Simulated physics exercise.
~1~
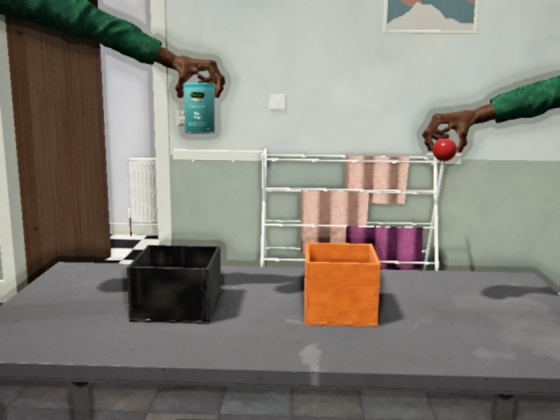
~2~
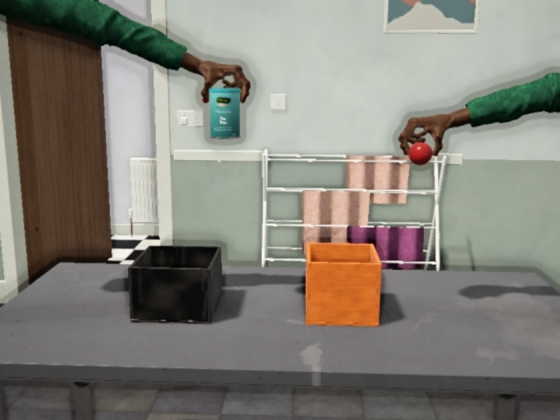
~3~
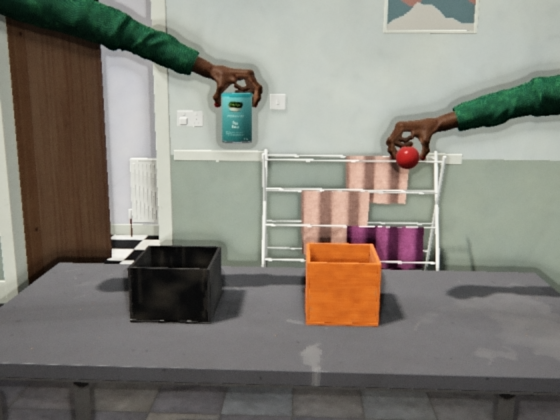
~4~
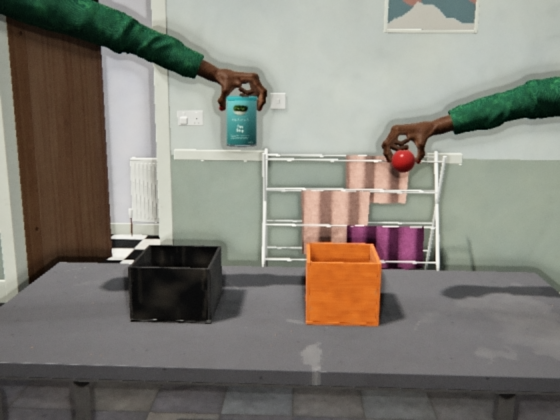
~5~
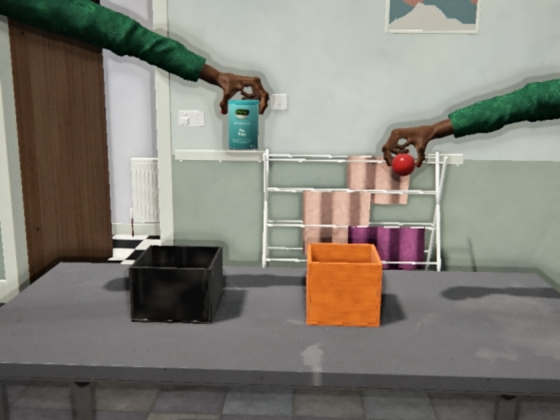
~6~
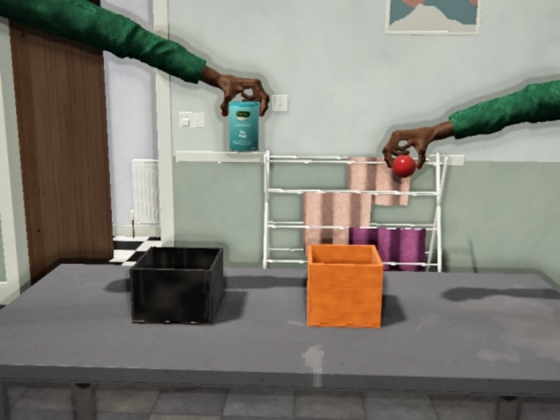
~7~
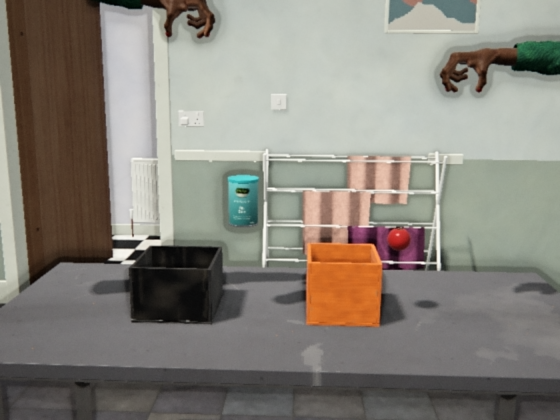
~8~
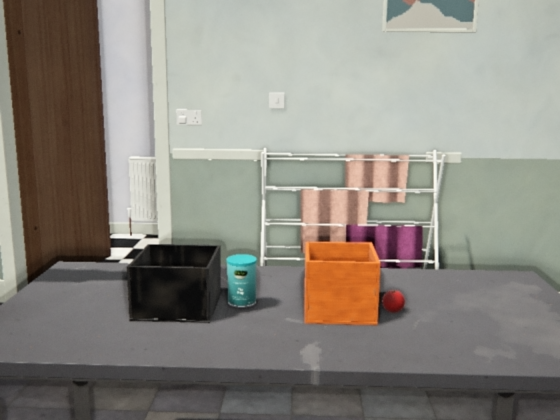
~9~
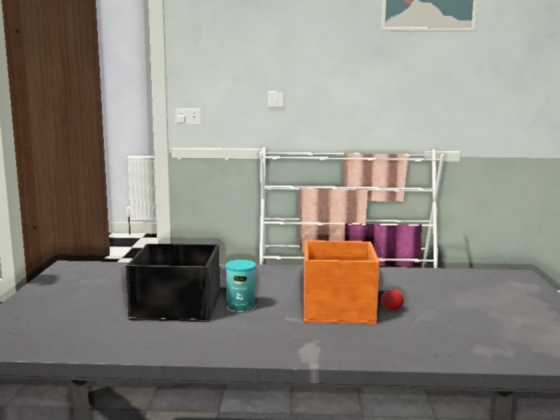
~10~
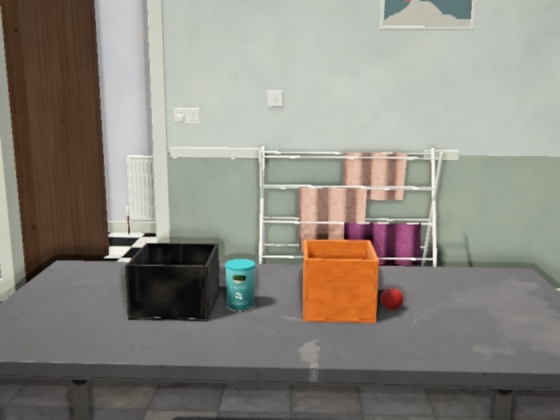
A turquoise tin and a red tomato drop from two hands, landing outside the boxes.
